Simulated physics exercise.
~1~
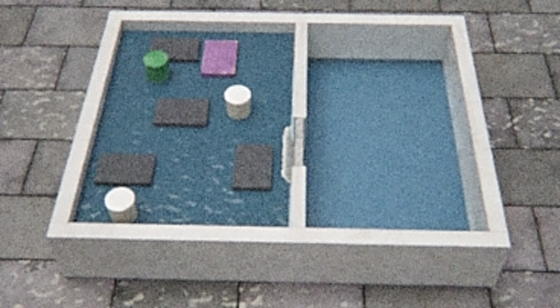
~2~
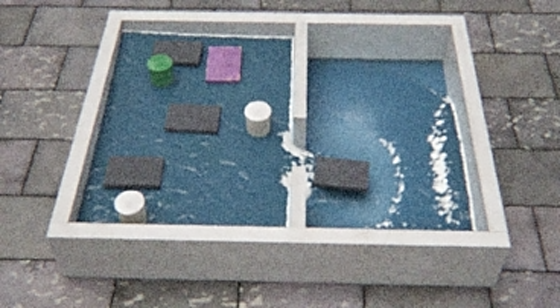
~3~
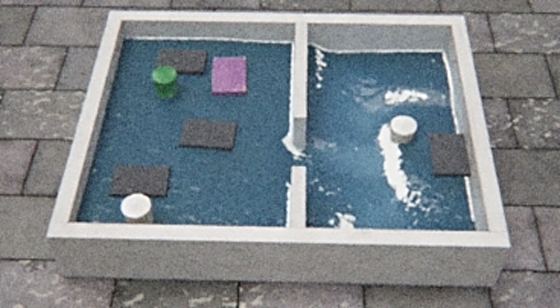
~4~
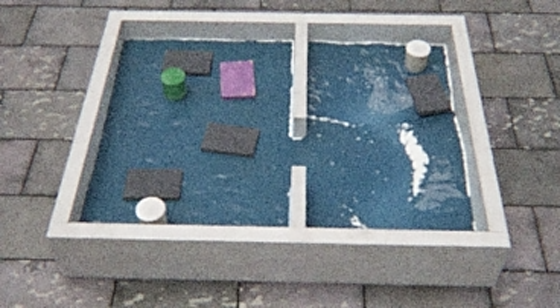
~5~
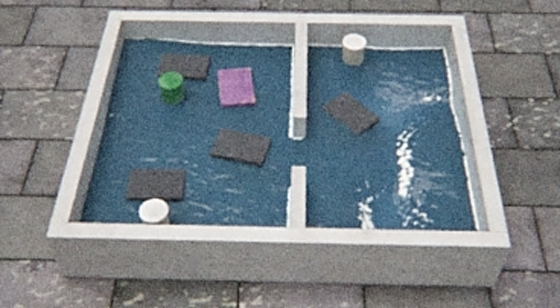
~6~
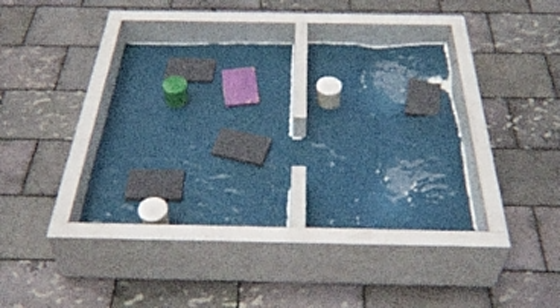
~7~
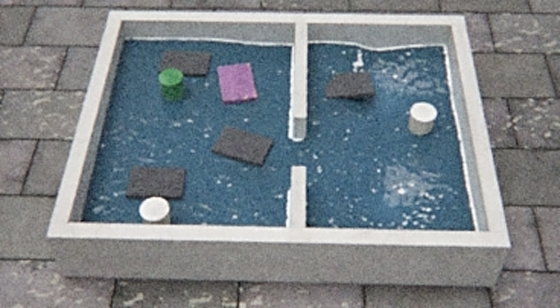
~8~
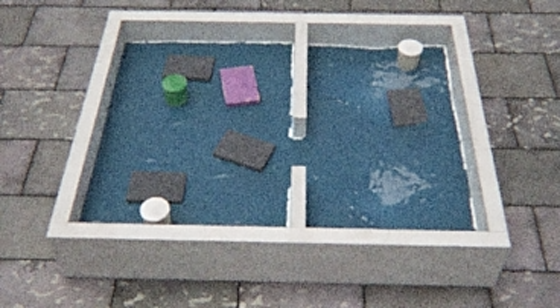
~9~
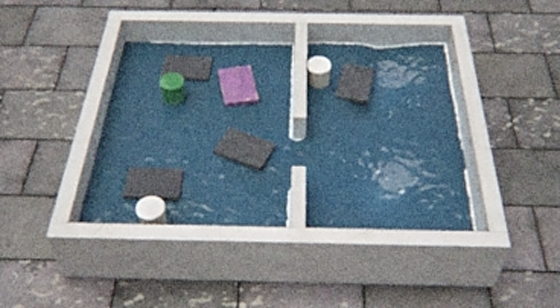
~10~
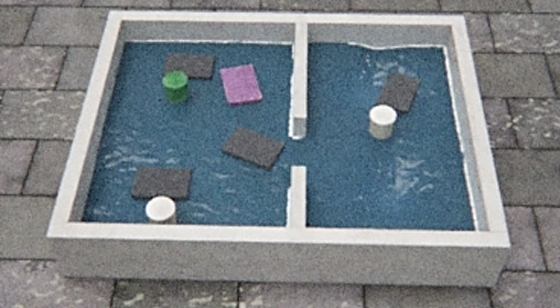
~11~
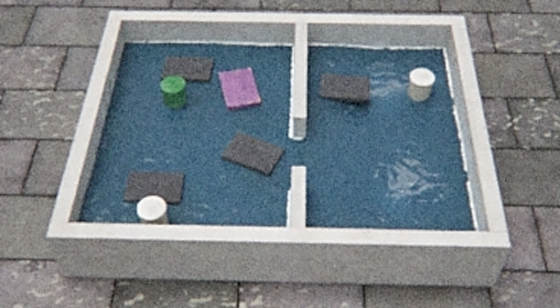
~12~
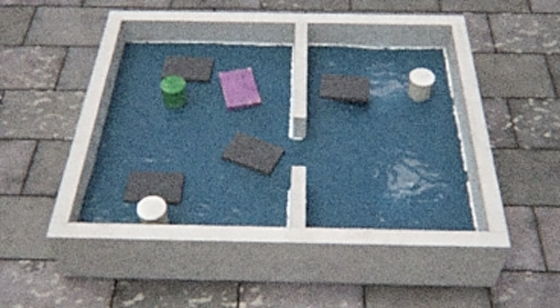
Water fills the left side of a pale two-part tank on grey paving, seen from high above, carrying dark flat floats, a purple one, a green pail and two white pails. A gap opens in the dividing wall, and water surges right, sweeping one dark float and one white pail through. Foamy ripples break against the far wall while those two circle and shift about the right side. The green pail, purple float and remaining pieces drift only slightly on the left. Finally the water calms, with the dark float near the divider, the white pail farther right, and everything still afloat.
